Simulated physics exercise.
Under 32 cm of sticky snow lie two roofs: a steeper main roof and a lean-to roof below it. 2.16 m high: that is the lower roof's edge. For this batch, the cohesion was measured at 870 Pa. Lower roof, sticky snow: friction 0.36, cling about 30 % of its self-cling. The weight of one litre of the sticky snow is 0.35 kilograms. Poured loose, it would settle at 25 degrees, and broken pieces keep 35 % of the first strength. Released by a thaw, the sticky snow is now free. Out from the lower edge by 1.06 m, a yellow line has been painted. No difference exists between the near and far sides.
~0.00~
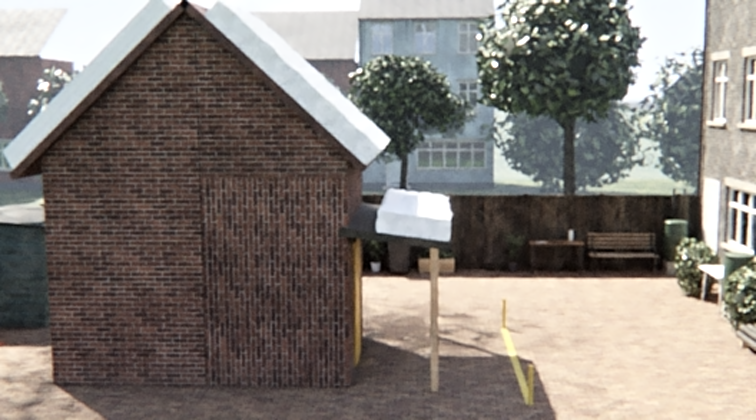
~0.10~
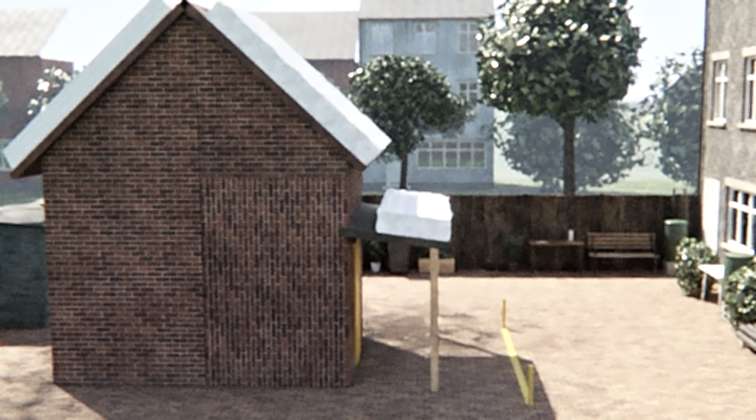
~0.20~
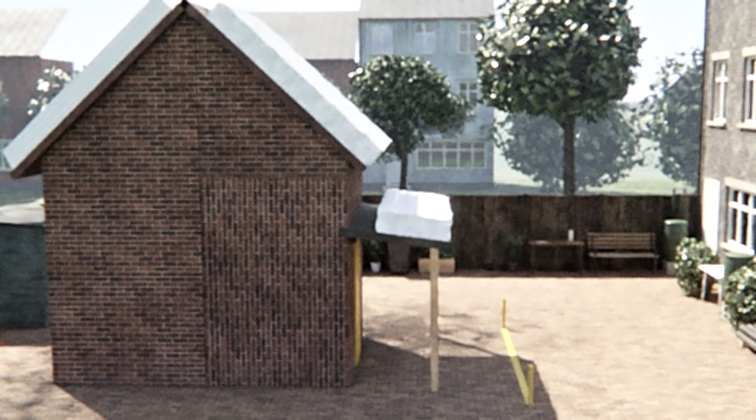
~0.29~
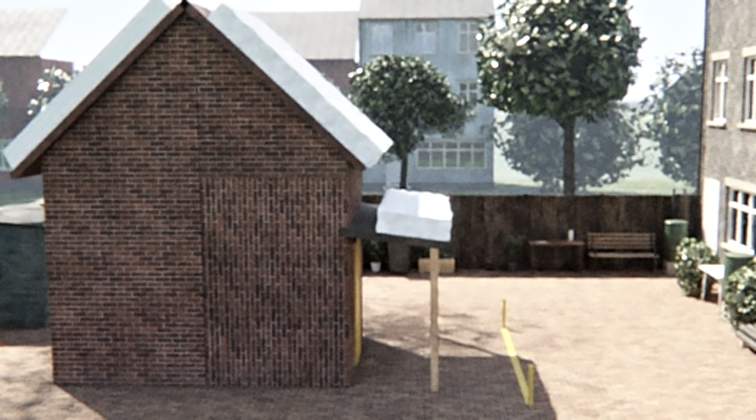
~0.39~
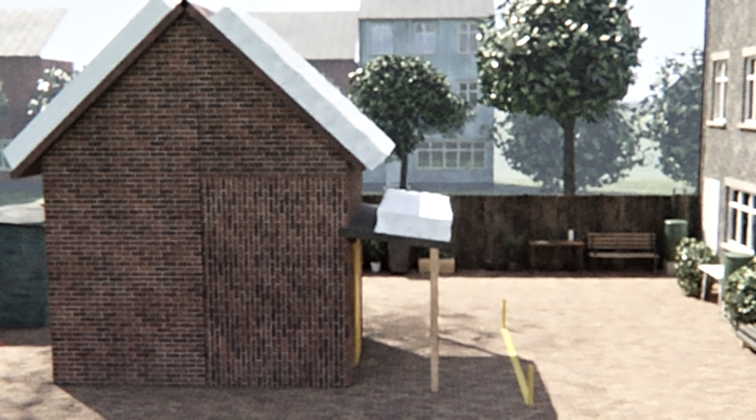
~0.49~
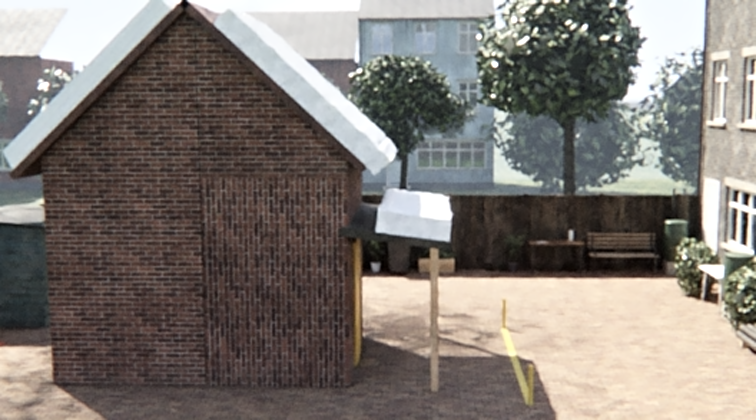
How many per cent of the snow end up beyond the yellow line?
About 21 %.
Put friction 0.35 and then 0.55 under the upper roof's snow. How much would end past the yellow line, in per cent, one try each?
50 %, then 35 %.
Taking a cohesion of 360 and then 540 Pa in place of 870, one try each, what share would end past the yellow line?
Try one gives 50 per cent, try two gives 40 per cent.
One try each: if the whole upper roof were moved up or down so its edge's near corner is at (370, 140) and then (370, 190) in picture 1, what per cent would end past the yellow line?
The first try gives about 40 % and the second about 1 %.
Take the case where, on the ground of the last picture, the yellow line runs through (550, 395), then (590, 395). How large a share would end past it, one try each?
The first line gives 10 in a hundred and the second 1 in a hundred.
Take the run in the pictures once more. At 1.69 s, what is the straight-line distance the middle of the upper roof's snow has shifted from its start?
It has shifted some 1.8 m.
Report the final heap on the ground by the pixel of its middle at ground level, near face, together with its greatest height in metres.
(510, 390), 0.5 m.
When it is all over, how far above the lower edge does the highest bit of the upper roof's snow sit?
Looks like around 0.8 m above that edge.
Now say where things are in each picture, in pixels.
Foremost bit of the sticky snow at (367, 139), in the first frame.
Foremost bit of the sticky snow at (368, 139), its middle shifted 7 mm, in the second frame.
Foremost bit of the sticky snow at (369, 140), its middle shifted 2.6 cm, in the third frame.
Foremost bit of the sticky snow at (371, 142), its middle shifted 6.0 cm, 2 % of it past the upper edge, in one piece, in the fourth frame.
Foremost bit of the sticky snow at (374, 145), its middle shifted 11 cm, 4 % of it past the upper edge, in one piece, in the fifth frame.
Foremost bit of the sticky snow at (378, 150), its middle shifted 17 cm, 6 % of it past the upper edge, in one piece, in the sixth frame.
After 1.04 s, none is below the lower edge and 0 % is past the line.
After 1.69 s, none is below the lower edge and 0 % is past the line.
After 2.35 s, 23 % is below the lower edge and 2 % is past the line.
After 3.00 s, 50 % is below the lower edge and 15 % is past the line.
After 4.10 s, 59 % is below the lower edge and 21 % is past the line.
